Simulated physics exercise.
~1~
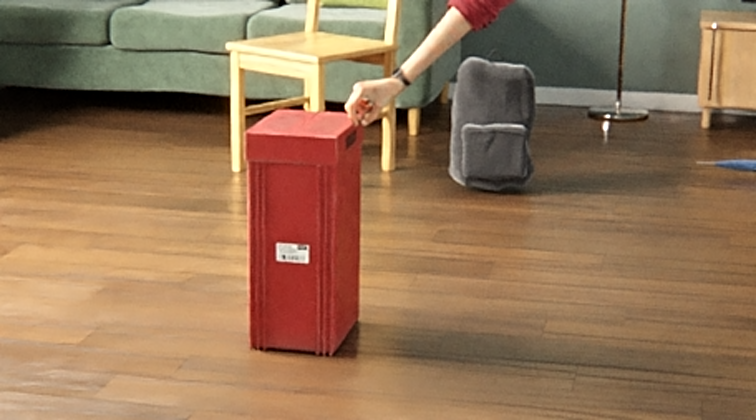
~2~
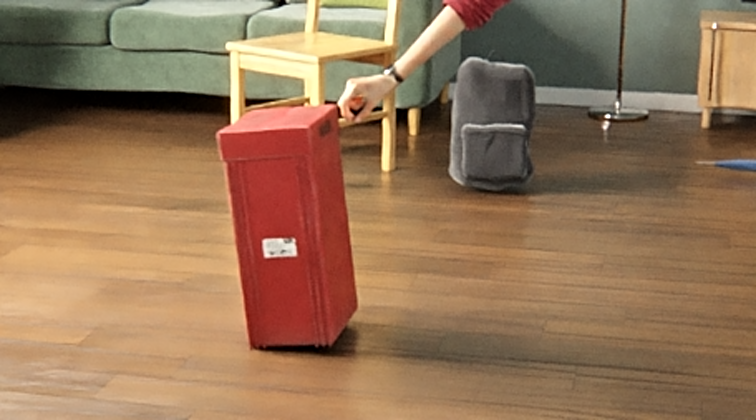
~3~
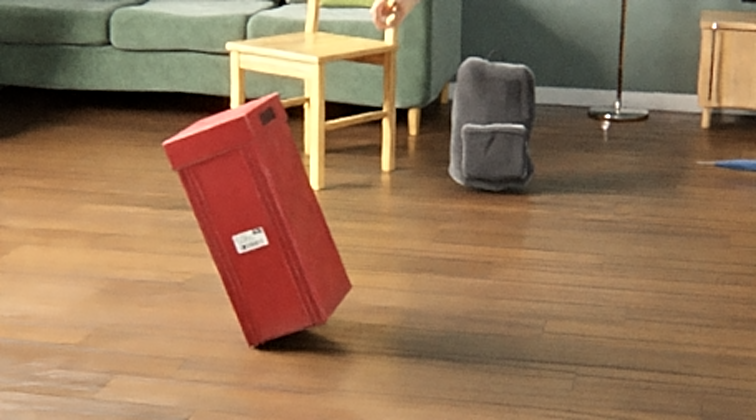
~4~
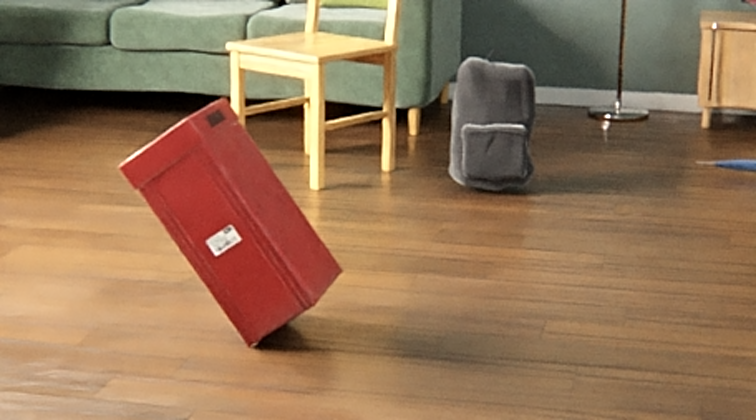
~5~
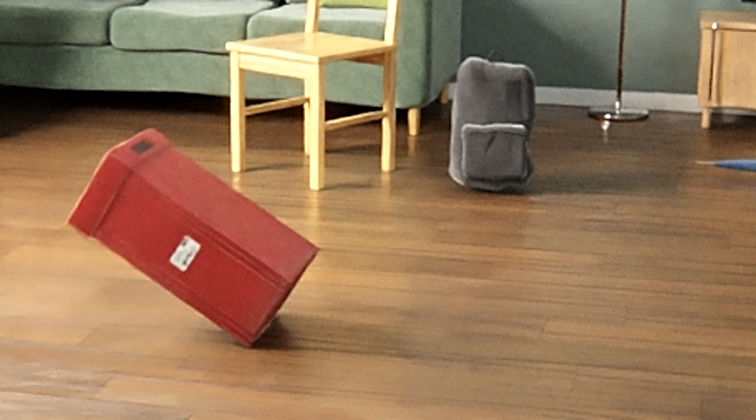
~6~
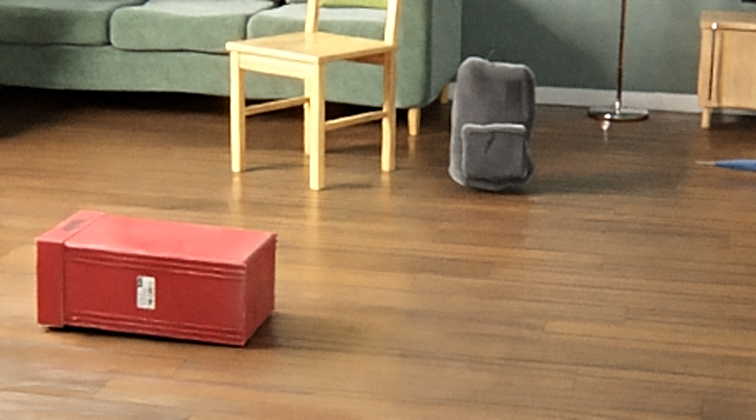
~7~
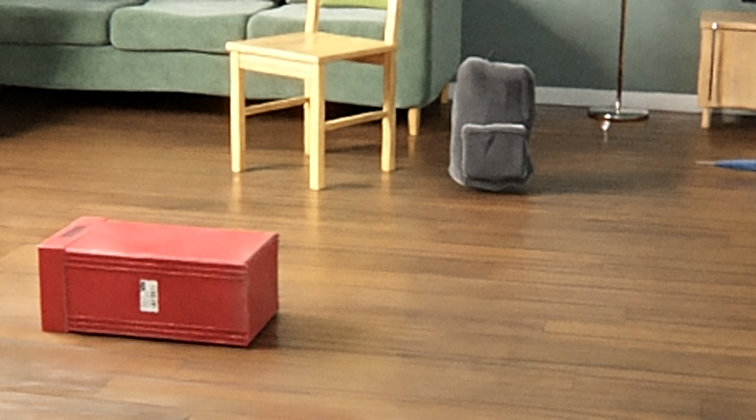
A tall red box with a lid-like top and a small white label stands upright on a wooden floor, seen from a still, slightly raised view of a living room. Behind it are a green sofa, a pale wooden chair and a grey backpack, with a lamp stand to the right. A hand reaching from a red sleeve at the top tips the box to the left, then lets go and draws back out of view. The box keeps leaning further left on its lower edge, drops onto its side and lies still.
